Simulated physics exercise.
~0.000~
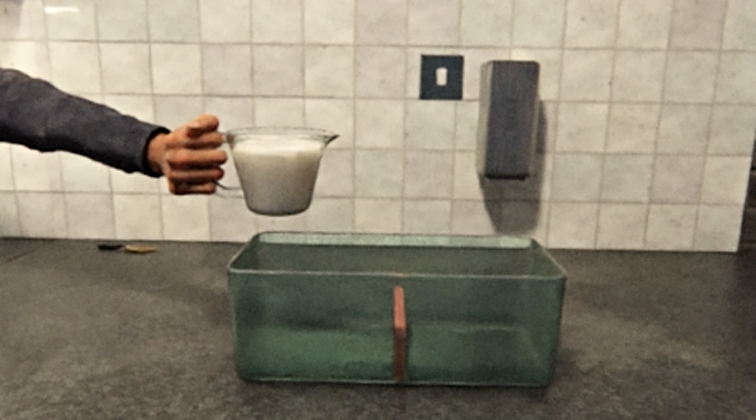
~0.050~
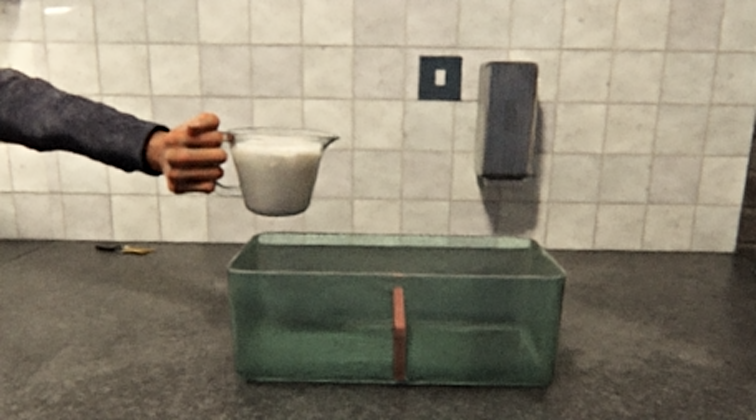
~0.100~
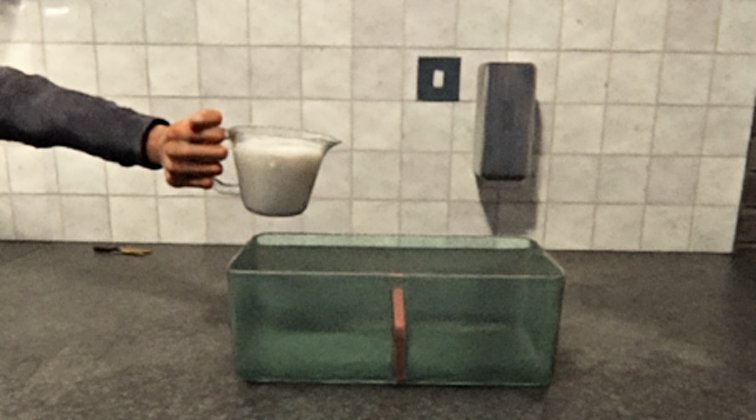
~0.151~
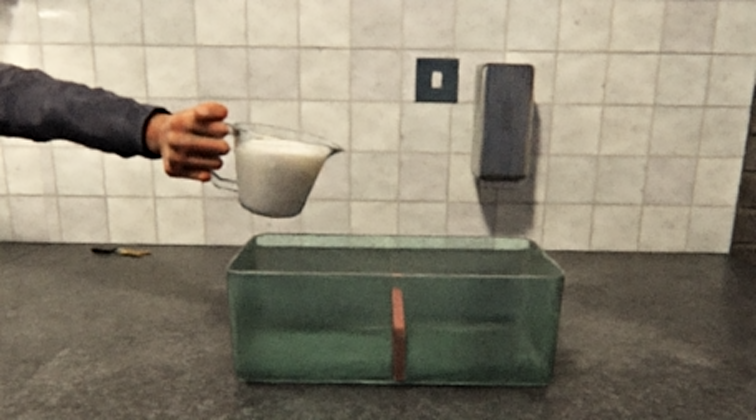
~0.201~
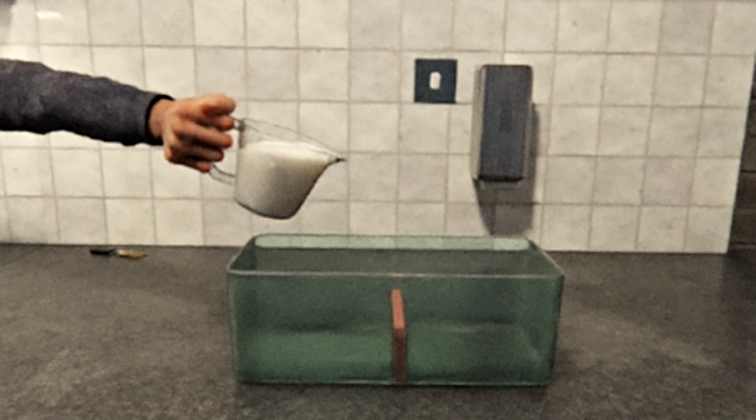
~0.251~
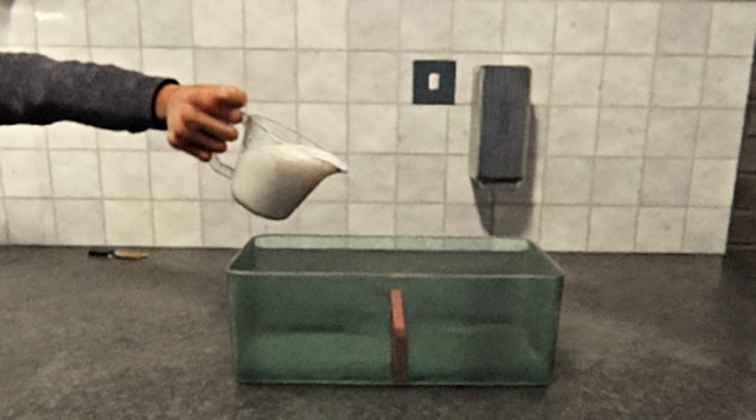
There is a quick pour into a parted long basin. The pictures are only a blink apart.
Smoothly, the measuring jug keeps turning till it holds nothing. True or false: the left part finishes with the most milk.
True.
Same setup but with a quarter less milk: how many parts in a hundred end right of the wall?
It comes to near 5 per cent.
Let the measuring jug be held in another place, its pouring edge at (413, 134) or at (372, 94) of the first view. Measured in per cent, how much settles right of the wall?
95 and 80 per cent.
Then, 0.53 s in, the tilt is 83° and 44 per cent is still to pour, 32 is left of the wall and 3 right of it.
Then, 0.73 s in, the tilt is 93° and 8 per cent is still to pour, 83 is left of the wall and 4 right of it.
Then, 0.94 s in, the tilt is 93° and 1 per cent is still to pour, 92 is left of the wall and 6 right of it.
Then, 1.17 s in, the tilt is 93° and 0 per cent is still to pour, 93 is left of the wall and 6 right of it.
Finally, 93 per cent lies left of the wall, 6 right of it and 1 outside.
